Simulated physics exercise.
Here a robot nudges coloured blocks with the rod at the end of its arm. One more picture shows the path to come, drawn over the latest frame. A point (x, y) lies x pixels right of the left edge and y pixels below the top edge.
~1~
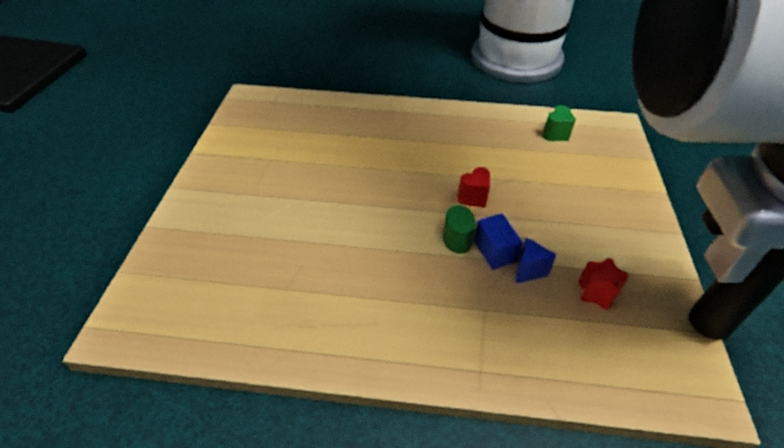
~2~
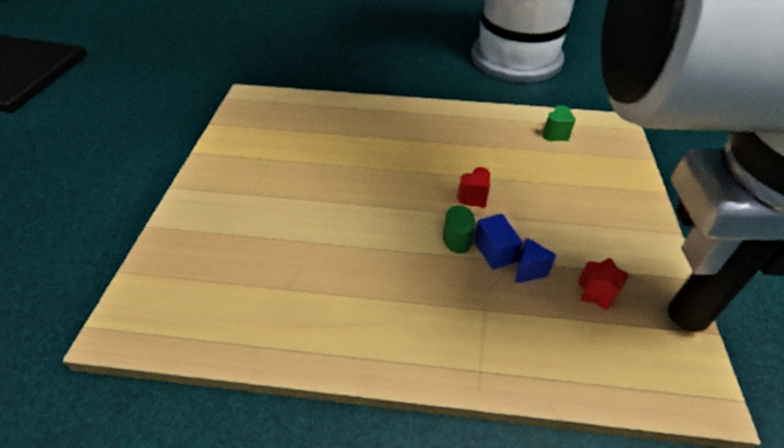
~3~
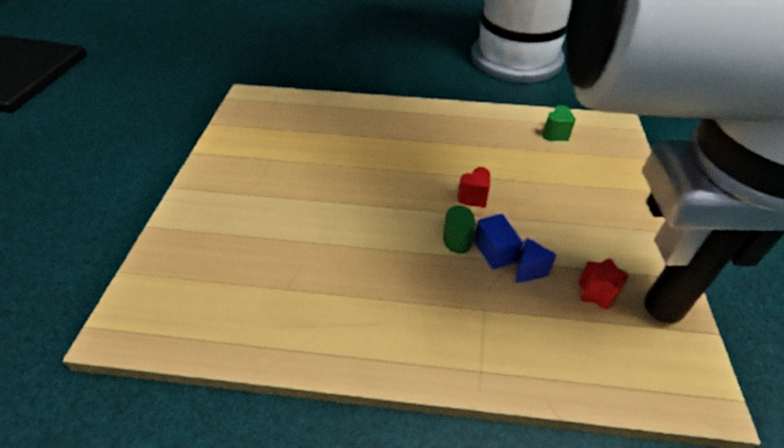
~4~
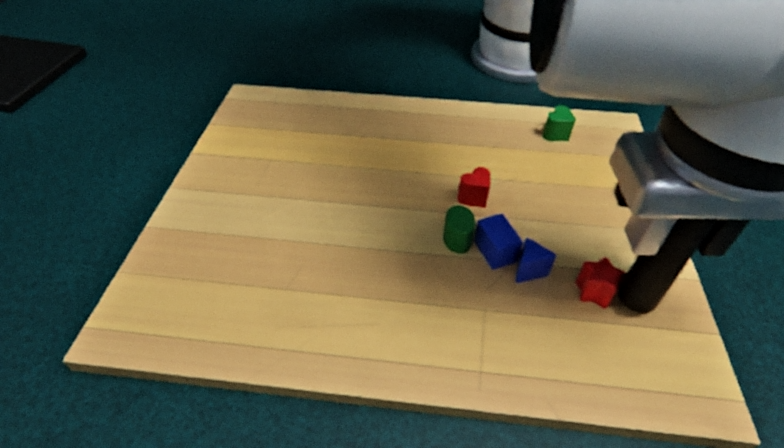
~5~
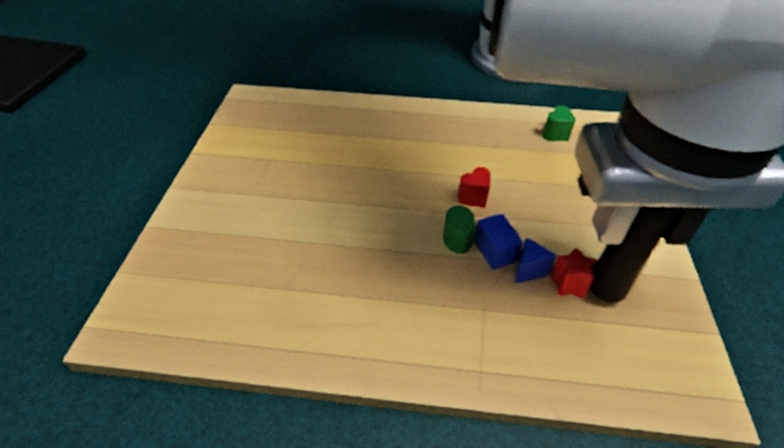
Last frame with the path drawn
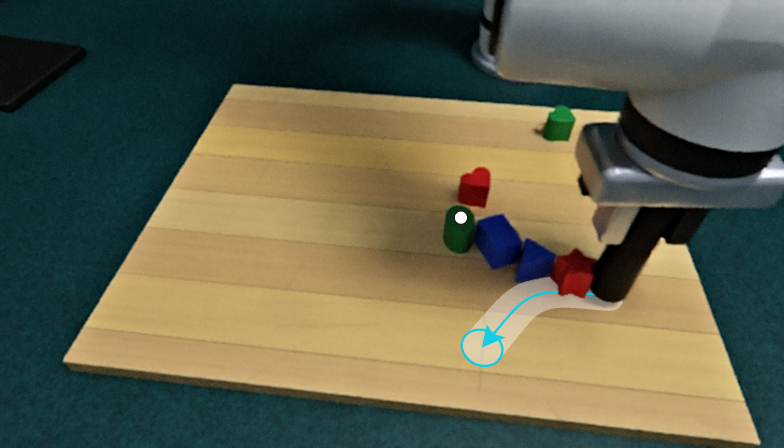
A robot arm moved its black rod left across the wooden board until it met the red star, then pushed the star a short way left, up beside the blue triangle.
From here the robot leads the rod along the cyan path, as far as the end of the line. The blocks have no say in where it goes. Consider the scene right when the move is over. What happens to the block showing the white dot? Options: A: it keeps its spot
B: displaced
B (displaced)
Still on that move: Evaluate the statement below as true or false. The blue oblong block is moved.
The statement is true.
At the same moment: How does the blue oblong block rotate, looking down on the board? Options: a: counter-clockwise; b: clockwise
I choose b.
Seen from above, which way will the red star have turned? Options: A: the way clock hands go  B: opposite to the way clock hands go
A
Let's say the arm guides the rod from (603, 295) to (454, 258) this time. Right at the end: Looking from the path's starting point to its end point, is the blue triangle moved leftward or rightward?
Off to the left side.
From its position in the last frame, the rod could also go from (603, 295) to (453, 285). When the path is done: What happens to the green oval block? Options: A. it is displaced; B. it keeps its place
It's A.
The line goes from (603, 295) over (552, 292) and (512, 312) to (482, 347); the dot is on the green oval block.
On the path given first. One third of the way, rod (552, 286); green oval block (448, 212); blue oblong block (478, 226), turned 65° clockwise; blue triangle (500, 246), turned 55° anticlockwise; red star (530, 251), turned 25° clockwise.
Two thirds of the way, rod (513, 308); green oval block (444, 208); blue oblong block (474, 225), turned 80° clockwise; blue triangle (487, 244), turned 65° anticlockwise; red star (518, 252), turned 50° clockwise.
At the end, rod (484, 341); green oval block (444, 208); blue oblong block (474, 225), turned 80° clockwise; blue triangle (487, 244), turned 65° anticlockwise; red star (518, 252), turned 50° clockwise.
